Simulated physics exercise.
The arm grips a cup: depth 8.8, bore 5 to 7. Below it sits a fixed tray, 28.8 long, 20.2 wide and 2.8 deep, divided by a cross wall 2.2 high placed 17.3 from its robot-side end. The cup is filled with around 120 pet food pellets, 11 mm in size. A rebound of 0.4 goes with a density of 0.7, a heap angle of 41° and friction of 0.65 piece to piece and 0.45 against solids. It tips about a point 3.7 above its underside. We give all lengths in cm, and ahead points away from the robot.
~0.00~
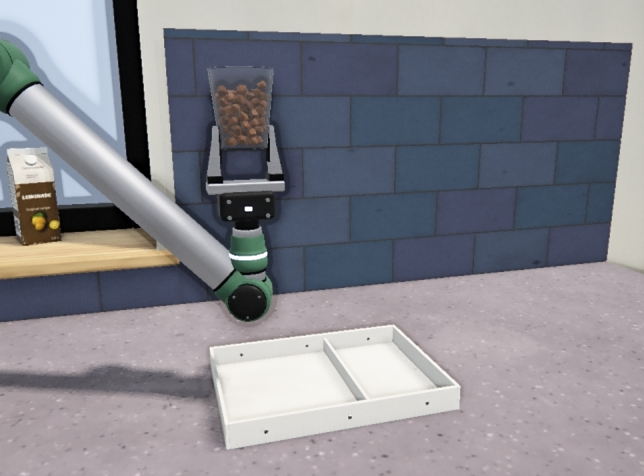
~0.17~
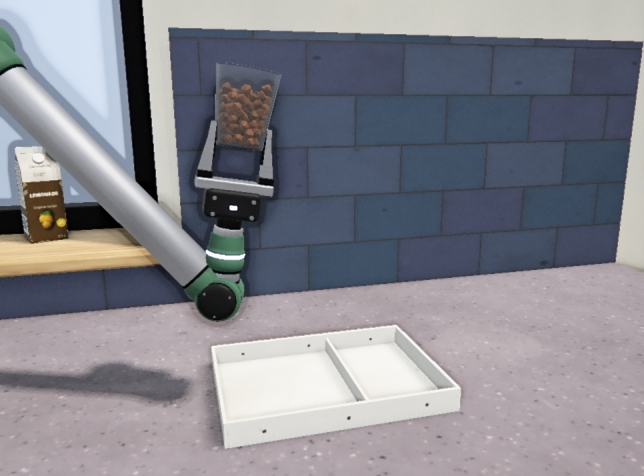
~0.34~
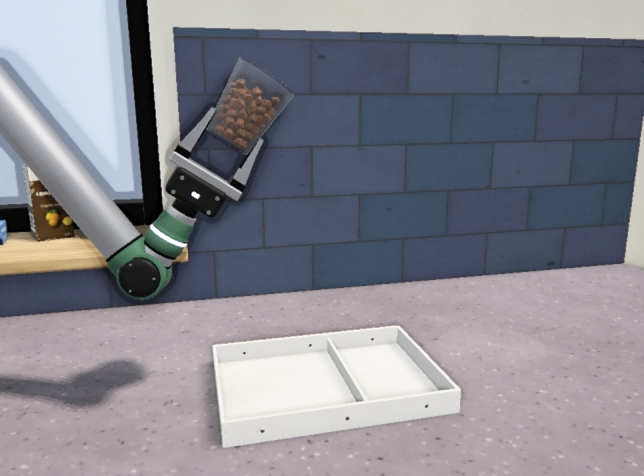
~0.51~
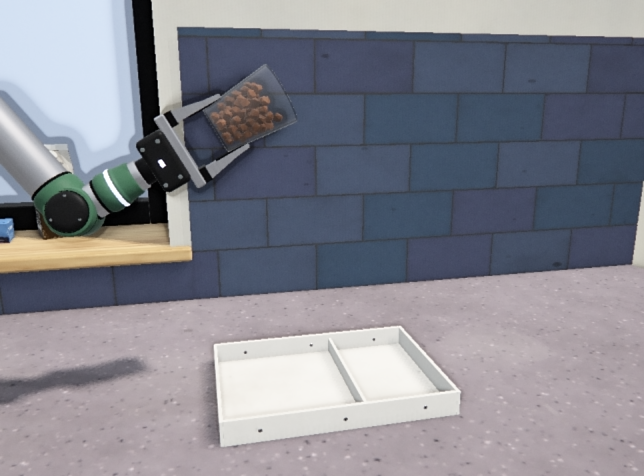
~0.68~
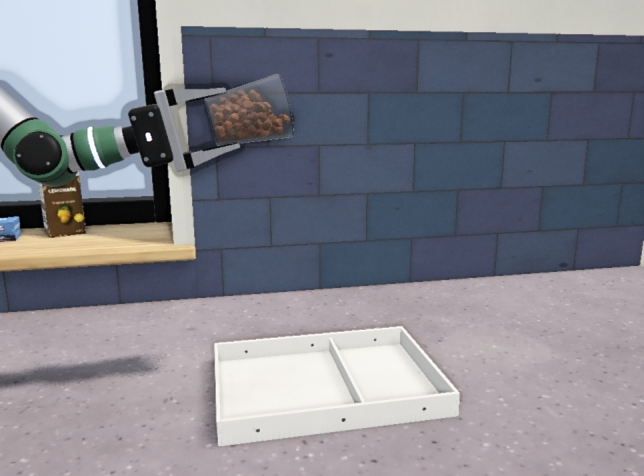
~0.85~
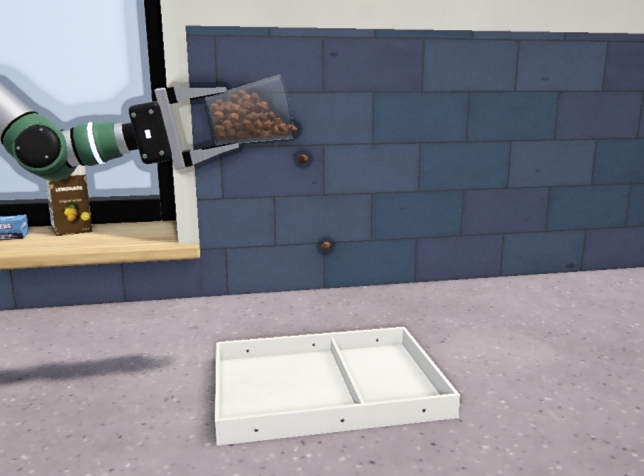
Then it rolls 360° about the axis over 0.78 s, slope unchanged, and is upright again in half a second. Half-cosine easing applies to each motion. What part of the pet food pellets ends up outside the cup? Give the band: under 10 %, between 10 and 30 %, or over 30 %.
The share is between 10 and 30 %.
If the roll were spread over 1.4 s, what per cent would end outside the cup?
I'd expect approximately 20 per cent then.
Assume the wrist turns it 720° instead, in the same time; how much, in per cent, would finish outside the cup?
Roughly 15 %.
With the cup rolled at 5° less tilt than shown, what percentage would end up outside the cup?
Roughly 5 per cent then.
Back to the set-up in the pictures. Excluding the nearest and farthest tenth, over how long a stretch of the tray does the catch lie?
I'd put it at around 14 cm.
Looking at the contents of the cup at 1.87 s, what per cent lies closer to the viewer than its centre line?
About 40 %.
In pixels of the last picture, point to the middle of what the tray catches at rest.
Roughly at pixel (338, 377).
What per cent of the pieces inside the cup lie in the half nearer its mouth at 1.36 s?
Around 45 percent.
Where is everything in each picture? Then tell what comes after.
The cup middle at (242, 110), upright; upper third of the load around (242, 98), from x 220 to 265, top at y 85; 117 in the cup, in the first frame.
The cup middle at (244, 110), tipped 10°; upper third of the load around (245, 98), from x 225 to 265, top at y 90, in the second frame.
The cup middle at (246, 111), tipped 34°; upper third of the load around (247, 100), from x 220 to 275, top at y 85, in the third frame.
The cup middle at (247, 113), tipped 61°; upper third of the load around (248, 102), from x 215 to 280, top at y 85, in the fourth frame.
The cup middle at (247, 114), tipped 78°; upper third of the load around (241, 107), from x 215 to 285, top at y 95, in the fifth frame.
The cup middle at (248, 114), tipped 80°; upper third of the load around (241, 108), from x 215 to 325, top at y 95; 115 in the cup, 2 in flight or on a rim, in the sixth frame.
After 1.36 s, tipped 80°, highest piece 39 above the table; 106 in the cup, 3 in the robot-side part, 1 in the far-side part, 7 in flight or on a rim.
After 1.87 s, tipped 42°, highest piece 39 above the table; 95 in the cup, 12 in the robot-side part, 6 in the far-side part, 1 on the table or floor, 3 in flight or on a rim.
After 2.33 s, upright, highest piece 41 above the table; 95 in the cup, 13 in the robot-side part, 8 in the far-side part, 1 on the table or floor.
After 3.03 s, upright, highest piece 41 above the table; 95 in the cup, 13 in the robot-side part, 8 in the far-side part, 1 on the table or floor.
In the end, 95 in the cup, 13 in the robot-side part, 8 in the far-side part, 1 on the table or floor. That is 19 % outside the cup.
